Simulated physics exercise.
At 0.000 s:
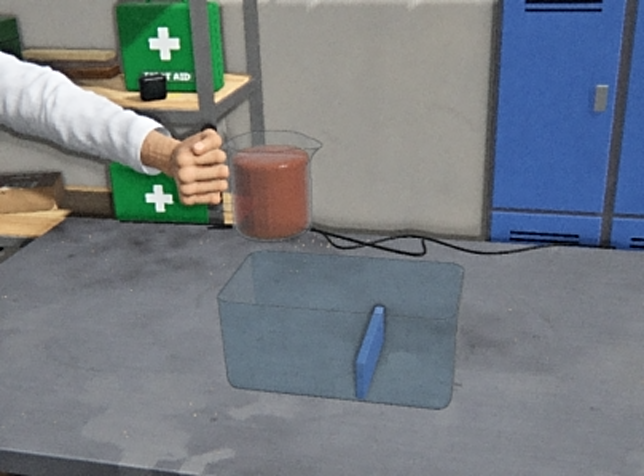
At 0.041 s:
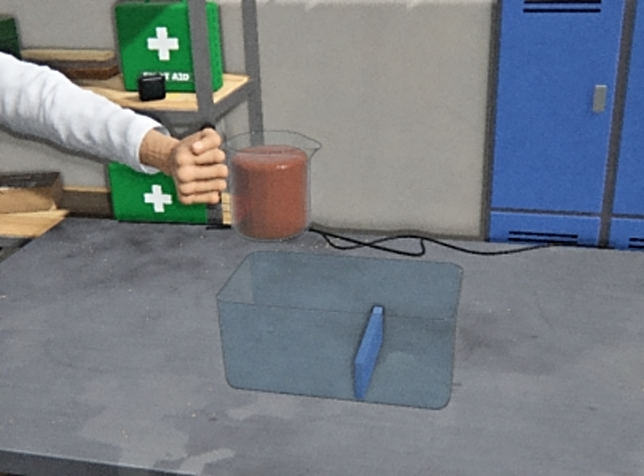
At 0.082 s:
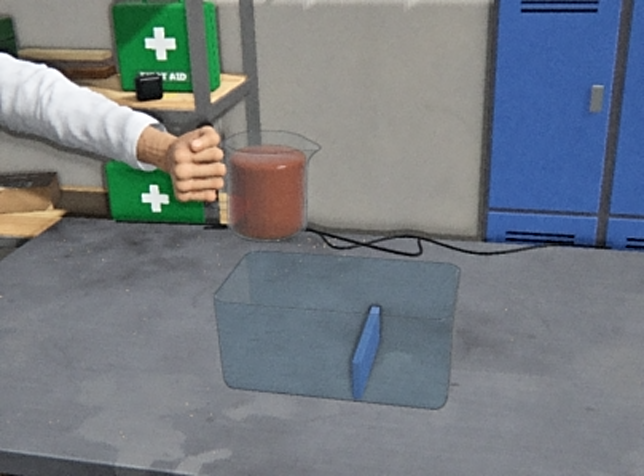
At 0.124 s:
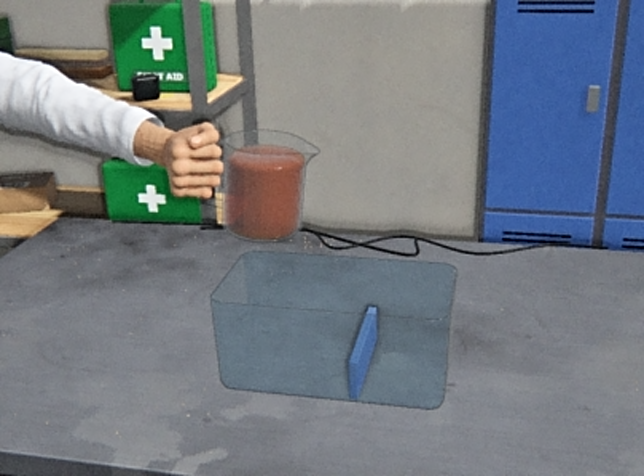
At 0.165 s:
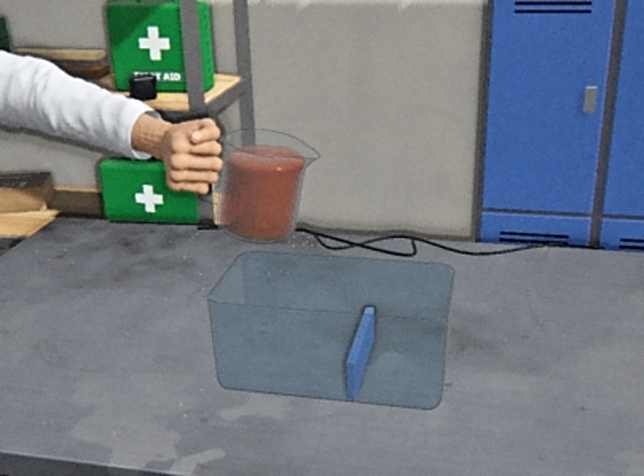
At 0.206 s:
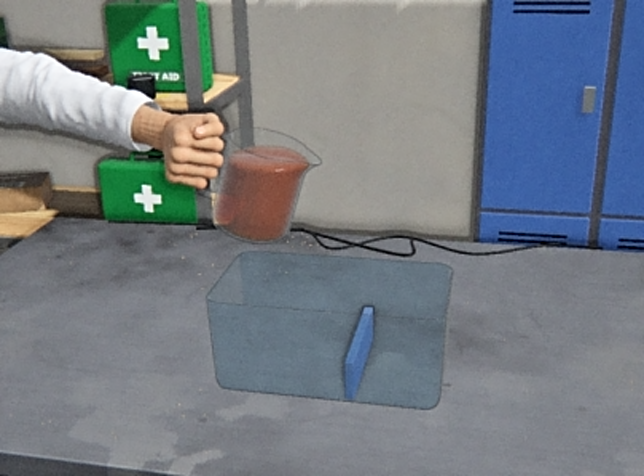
The video shows a hand holding a jug of reddish-brown tea above an empty, clear oblong basin with a blue wall across its floor. The jug stays nearly upright, then tilts slightly to the right, its tea remaining inside.
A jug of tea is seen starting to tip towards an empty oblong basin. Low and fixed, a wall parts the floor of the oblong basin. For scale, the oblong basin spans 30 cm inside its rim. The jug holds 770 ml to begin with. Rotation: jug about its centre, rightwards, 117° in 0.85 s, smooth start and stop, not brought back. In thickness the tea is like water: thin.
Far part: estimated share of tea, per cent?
47 per cent.
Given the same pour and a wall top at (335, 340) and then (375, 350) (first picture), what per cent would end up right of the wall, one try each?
The first try gives 95 percent and the second 45 percent.
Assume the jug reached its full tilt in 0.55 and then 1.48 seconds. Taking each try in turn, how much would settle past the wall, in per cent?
Respectively about 30 and 65 percent.
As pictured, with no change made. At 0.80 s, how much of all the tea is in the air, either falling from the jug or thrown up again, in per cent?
Close to 14 in every hundred parts.
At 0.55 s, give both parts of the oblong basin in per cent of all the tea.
0 left and 10 right, roughly.
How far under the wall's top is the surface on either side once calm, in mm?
About 42 mm left, about 34 mm right.
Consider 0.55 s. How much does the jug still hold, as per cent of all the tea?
Roughly 68 per cent.
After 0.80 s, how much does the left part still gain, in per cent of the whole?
Around 22 in a hundred.
After 0.55 s the tilt is 84° and 69 per cent is still to pour, 0 is left of the wall and 9 right of it.
After 0.80 s the tilt is 116° and 13 per cent is still to pour, 29 is left of the wall and 45 right of it.
After 1.06 s the tilt is 117° and 0 per cent is still to pour, 52 is left of the wall and 46 right of it.
After 1.35 s the tilt is 117° and 0 per cent is still to pour, 52 is left of the wall and 47 right of it.
In the end 52 per cent lies left of the wall, 47 right of it and 1 outside.
